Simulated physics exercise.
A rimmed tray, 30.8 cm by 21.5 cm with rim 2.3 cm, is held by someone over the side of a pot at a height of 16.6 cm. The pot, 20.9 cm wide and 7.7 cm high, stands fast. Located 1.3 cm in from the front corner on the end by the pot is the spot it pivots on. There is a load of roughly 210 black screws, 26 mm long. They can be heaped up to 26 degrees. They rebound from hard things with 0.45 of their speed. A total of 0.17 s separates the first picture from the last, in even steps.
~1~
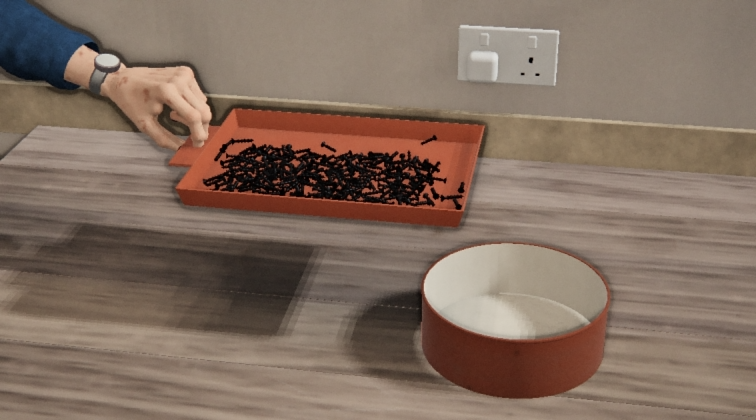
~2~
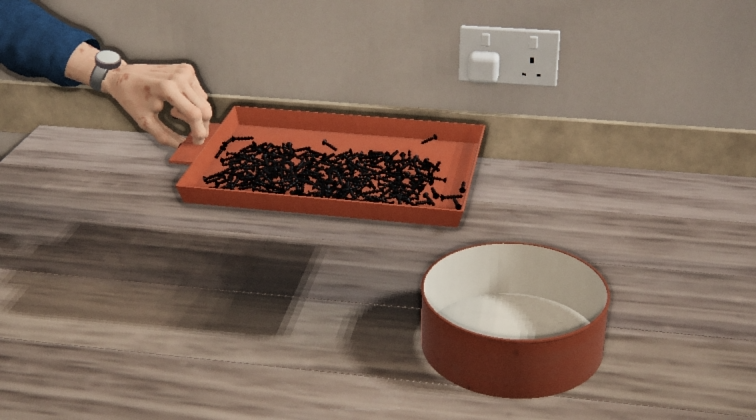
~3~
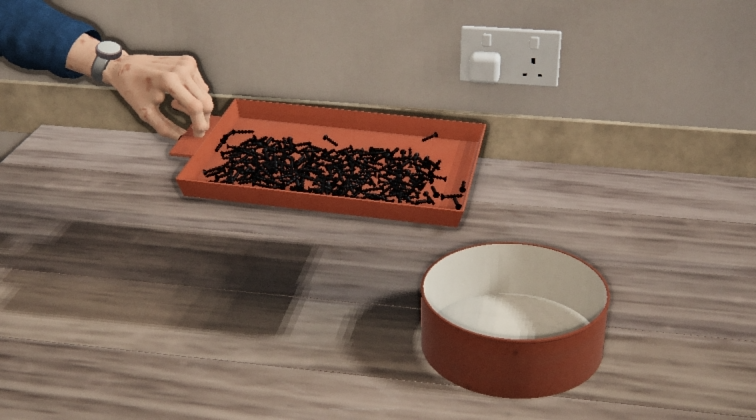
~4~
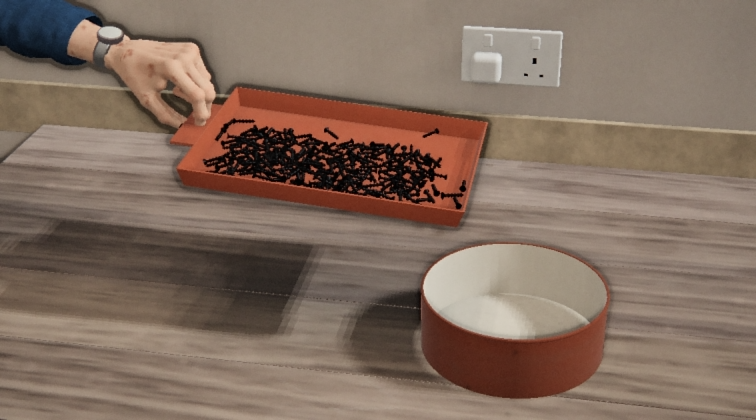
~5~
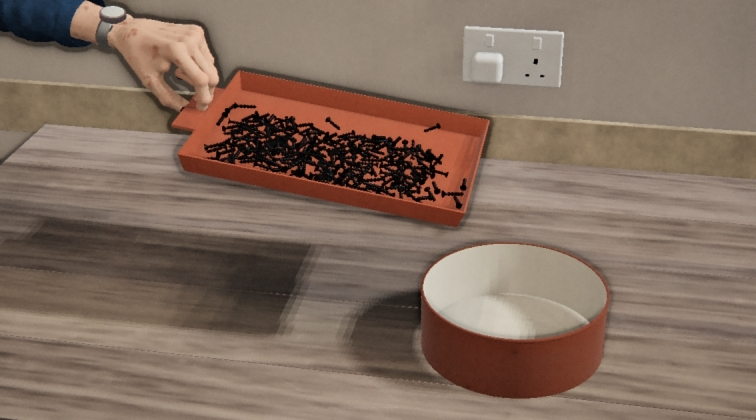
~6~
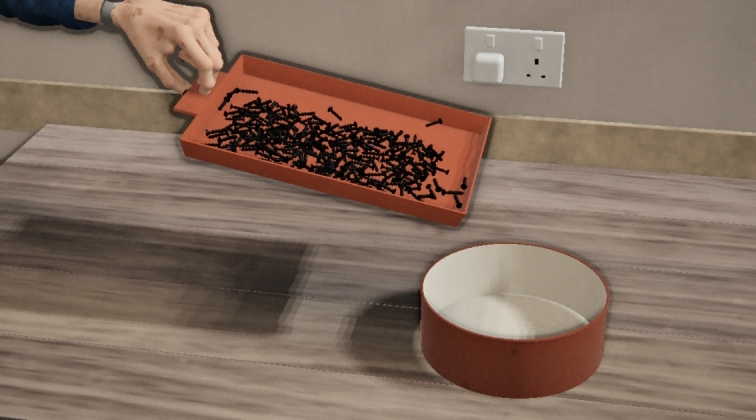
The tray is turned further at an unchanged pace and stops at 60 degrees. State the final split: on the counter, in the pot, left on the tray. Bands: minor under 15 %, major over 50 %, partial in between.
My prediction: Counter: I expect a mere dribble of the load there; pot: I expect the major share of the load there; tray: I expect a notable fraction of the load there.
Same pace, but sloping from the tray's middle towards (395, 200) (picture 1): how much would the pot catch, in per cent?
I'd estimate about 55 %.
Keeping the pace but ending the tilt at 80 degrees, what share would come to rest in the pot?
In that case some 90 per cent.
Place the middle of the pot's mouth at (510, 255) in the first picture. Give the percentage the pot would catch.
About 35 per cent.
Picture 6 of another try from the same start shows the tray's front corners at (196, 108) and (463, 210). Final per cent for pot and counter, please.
Pot 65; counter 5.
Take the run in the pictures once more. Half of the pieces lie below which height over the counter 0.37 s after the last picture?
About 24 cm.
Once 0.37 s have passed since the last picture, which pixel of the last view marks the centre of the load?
At that moment the load's centre is around (421, 137).
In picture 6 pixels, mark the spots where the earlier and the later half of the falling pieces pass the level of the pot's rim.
Near (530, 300) at first, near (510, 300) afterwards.
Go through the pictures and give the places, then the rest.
The first picture shows tray tilt 0 degrees, front corners at (183, 186) and (458, 208); middle of the pieces at (330, 180); pot at (515, 288).
The second picture shows tray tilt 1 degrees, front corners at (183, 184) and (458, 208); middle of the pieces at (330, 179).
The third picture shows tray tilt 2 degrees, front corners at (183, 177) and (458, 208); middle of the pieces at (331, 175).
The fourth picture shows tray tilt 5 degrees, front corners at (184, 166) and (459, 208), lowest corner right front; middle of the pieces at (331, 169).
The fifth picture shows tray tilt 8 degrees, front corners at (185, 152) and (460, 209), lowest corner right front; middle of the pieces at (332, 161).
The sixth picture shows tray tilt 12 degrees, front corners at (187, 138) and (461, 209), lowest corner right front; middle of the pieces at (334, 152); pot at (514, 288).
Then, 0.22 s after the last picture, tilt 36 degrees; the tray holds 100 %, the pot 0 %.
Then, 0.37 s after the last picture, tilt 53 degrees; the tray holds 100 %, the pot 0 %.
Then, 0.64 s after the last picture, tilt 60 degrees; the tray holds 40 %, the pot 20 %.
In the end, counter 0 %, pot 70 %, tray 25 %.
